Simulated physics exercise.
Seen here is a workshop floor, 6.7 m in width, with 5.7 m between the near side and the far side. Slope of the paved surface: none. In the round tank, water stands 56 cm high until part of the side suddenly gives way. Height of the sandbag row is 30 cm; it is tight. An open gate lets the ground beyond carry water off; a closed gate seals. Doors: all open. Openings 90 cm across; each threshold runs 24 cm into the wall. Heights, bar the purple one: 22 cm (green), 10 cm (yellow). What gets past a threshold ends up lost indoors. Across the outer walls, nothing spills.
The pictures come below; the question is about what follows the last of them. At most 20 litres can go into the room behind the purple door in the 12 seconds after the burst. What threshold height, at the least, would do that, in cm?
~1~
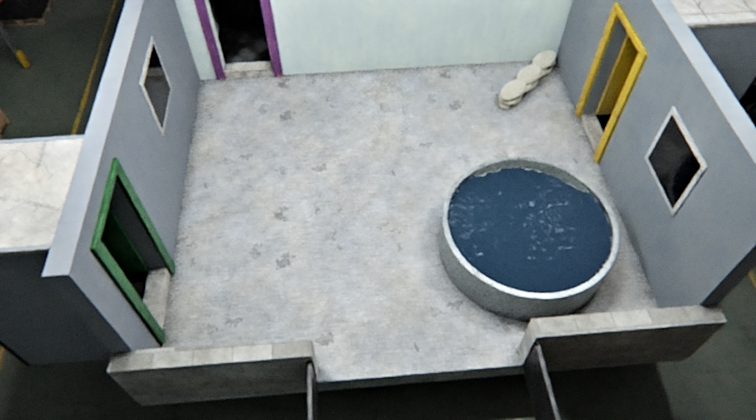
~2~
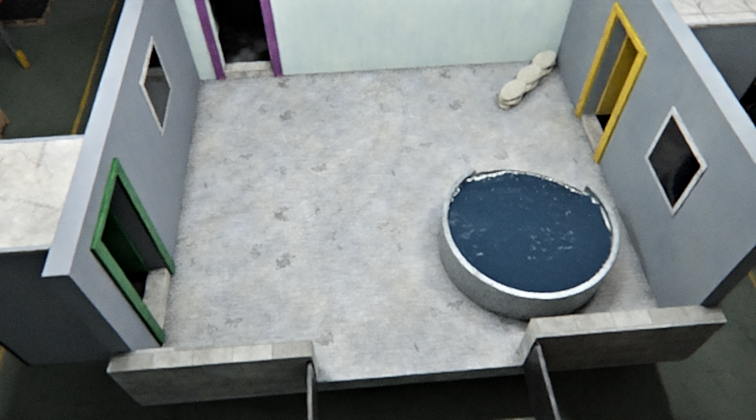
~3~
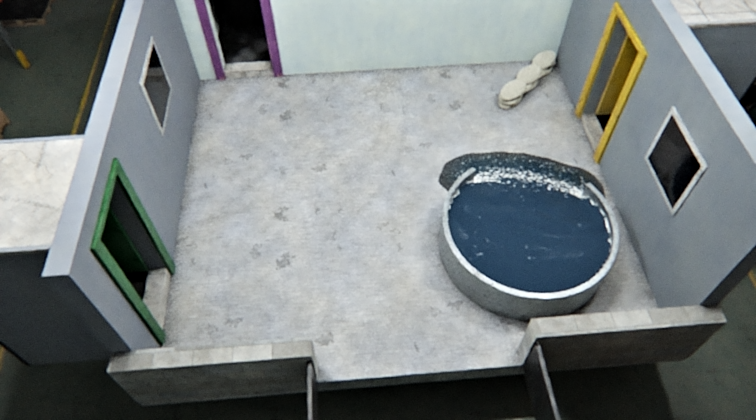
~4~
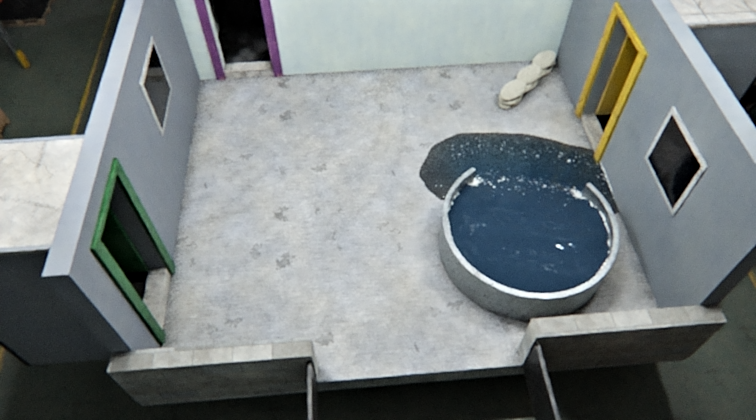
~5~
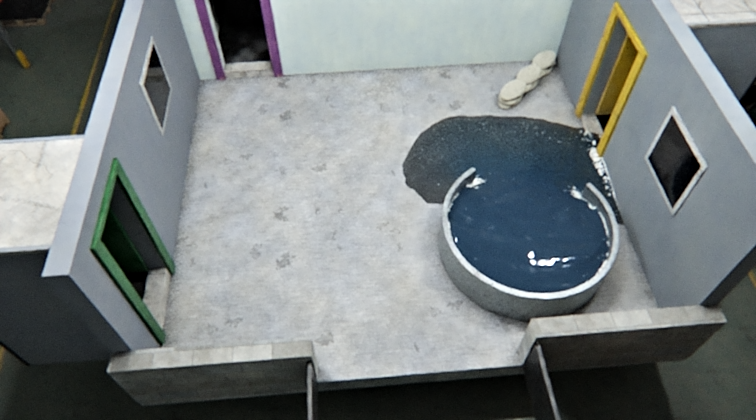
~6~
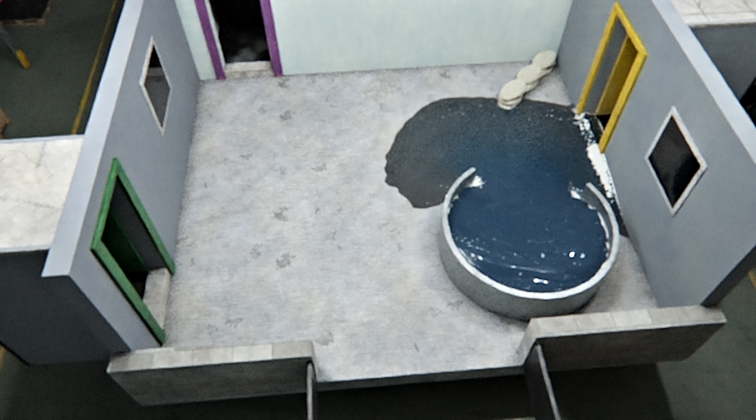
Roughly 8 cm at minimum.
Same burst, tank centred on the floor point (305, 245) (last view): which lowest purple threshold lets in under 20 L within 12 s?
You'd need some 15 cm.
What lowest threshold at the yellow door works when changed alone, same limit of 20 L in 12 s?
The yellow one would have to be about 21 cm high.
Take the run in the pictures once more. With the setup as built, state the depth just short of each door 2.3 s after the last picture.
Reading in centimetres: Green = 0, yellow = 24, purple = 2.
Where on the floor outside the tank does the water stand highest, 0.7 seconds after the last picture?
Near pixel (558, 69).
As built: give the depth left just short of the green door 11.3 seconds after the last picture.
Lab note: Depth approx. 8.5 cm.
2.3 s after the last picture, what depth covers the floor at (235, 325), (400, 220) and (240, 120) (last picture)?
Approx. 0 / 0 / 0 cm.
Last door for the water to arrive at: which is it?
Answer: Green door.
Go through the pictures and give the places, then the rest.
In the first picture, the round tank at (528, 224) is whole and still, 56 cm deep; the purple door at (240, 31) is dry.
In the second picture, the front is at a hidden place, 0.3 m from the gap on the far side; 0.4 m2 of floor is wet, 56 cm left at the back.
In the third picture, the gap is on the far side, the front 0.7 m out at (588, 177); the back of the round tank holds 56 cm.
In the fourth picture, the front is at (593, 154), 1.2 m from the gap on the far side; 3.1 m2 of floor is wet, 56 cm left at the back.
In the fifth picture, water pours out on the far side and has run 1.6 m, to (451, 121); about 6 cm deep outside, 56 cm at the back.
In the sixth picture, the front is at (575, 109), 2.1 m from the gap on the far side; 6.3 m2 of floor is wet, 51 cm left at the back; 3.2 m in a straight line remain to the purple door at (240, 31).
Then, 0.7 s after the last picture water covers 30 % of the floor, deepest (44 cm) near (558, 69); it has not reached the purple door.
Then, 2.3 s after the last picture water covers 35 % of the floor, deepest (38 cm) near (556, 63); 2 cm at the purple door, 0 litres in over its 15 cm threshold.
Then, 11.3 s after the last picture water covers 95 % of the floor, deepest (9 cm) near (157, 377); 6 cm at the purple door, 0 litres in over its 15 cm threshold.
At the purple door as built, the water peaked near 13 cm, 6.3 s after the last picture.
With a threshold of 7 cm, 31 litres would have come in within the 12 s; with 10 cm, 8 litres. So under 20 litres takes about 8 cm.
